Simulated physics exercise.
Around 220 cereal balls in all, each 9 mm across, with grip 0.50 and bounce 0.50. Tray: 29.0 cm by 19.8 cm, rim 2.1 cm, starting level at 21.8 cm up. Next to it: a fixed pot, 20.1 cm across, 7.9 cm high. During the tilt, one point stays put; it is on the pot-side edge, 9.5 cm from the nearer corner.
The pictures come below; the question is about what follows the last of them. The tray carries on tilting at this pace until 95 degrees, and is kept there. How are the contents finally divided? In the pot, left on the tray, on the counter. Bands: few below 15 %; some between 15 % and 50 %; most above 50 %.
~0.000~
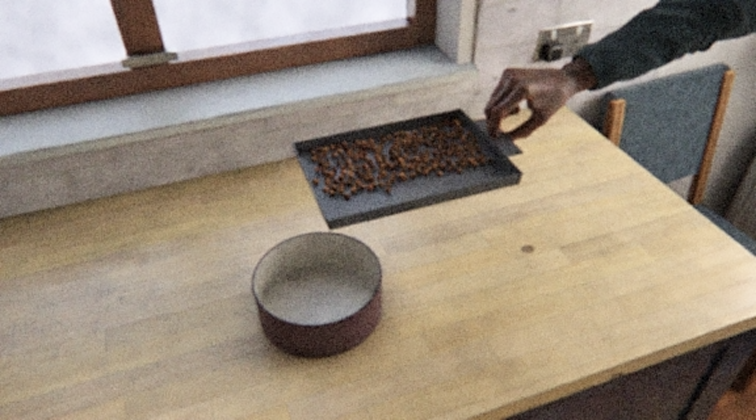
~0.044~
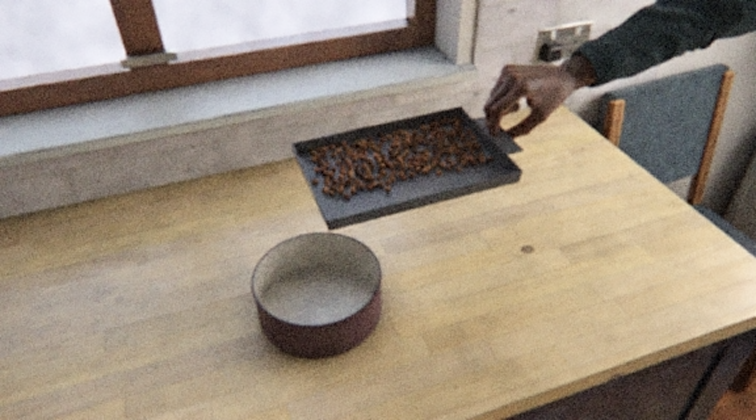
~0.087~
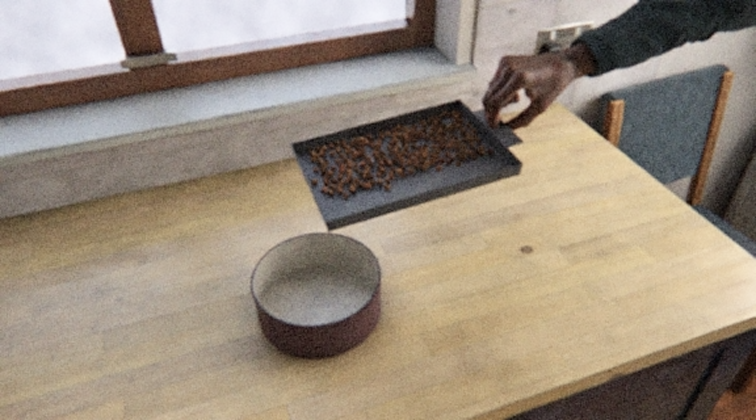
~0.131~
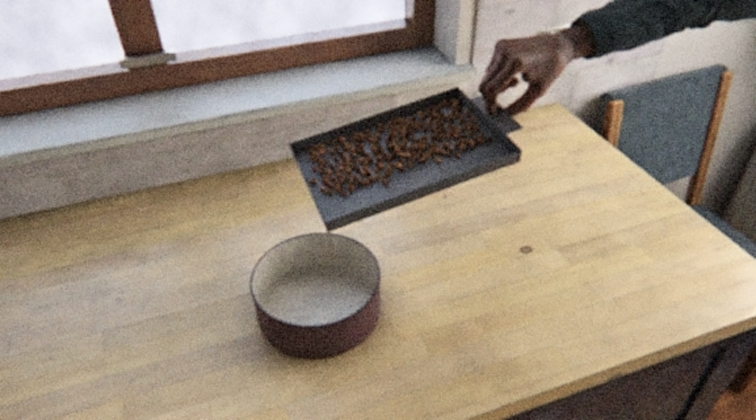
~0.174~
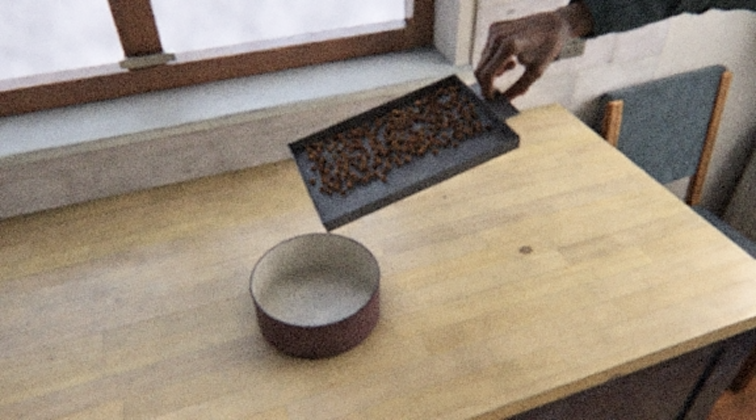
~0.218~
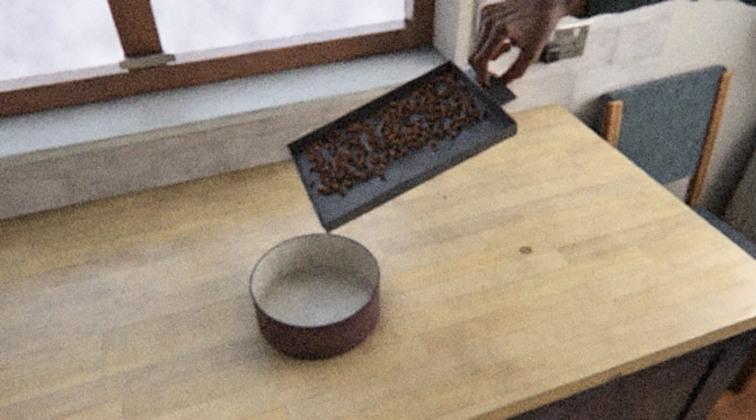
Pot: Most; left on the tray: Few; counter: Some.
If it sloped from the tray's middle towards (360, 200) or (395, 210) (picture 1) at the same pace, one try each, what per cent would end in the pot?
Near 90 and 65 per cent, in that order.
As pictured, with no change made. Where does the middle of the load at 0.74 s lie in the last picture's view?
By then the middle of the load sits around (297, 184).
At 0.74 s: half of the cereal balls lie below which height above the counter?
Around 22 cm up.
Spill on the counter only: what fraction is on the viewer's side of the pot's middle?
I'd put it at around 30 per cent.
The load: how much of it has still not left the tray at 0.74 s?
Roughly 70 percent of the load, I'd say.
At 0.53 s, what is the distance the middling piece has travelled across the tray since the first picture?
Displacement on the tray: Roughly 9 cm.
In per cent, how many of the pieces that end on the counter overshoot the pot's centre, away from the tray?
100 per cent.
After 0.53 s, tilt 57 degrees; the tray holds 100 %, the pot 0 %.
After 0.74 s, tilt 82 degrees; the tray holds 70 %, the pot 0 %.
After 1.06 s, tilt 95 degrees; the tray holds 30 %, the pot 30 %.
By 2.4 s all is still; pot 60 %, tray 5 %, counter 35 %.
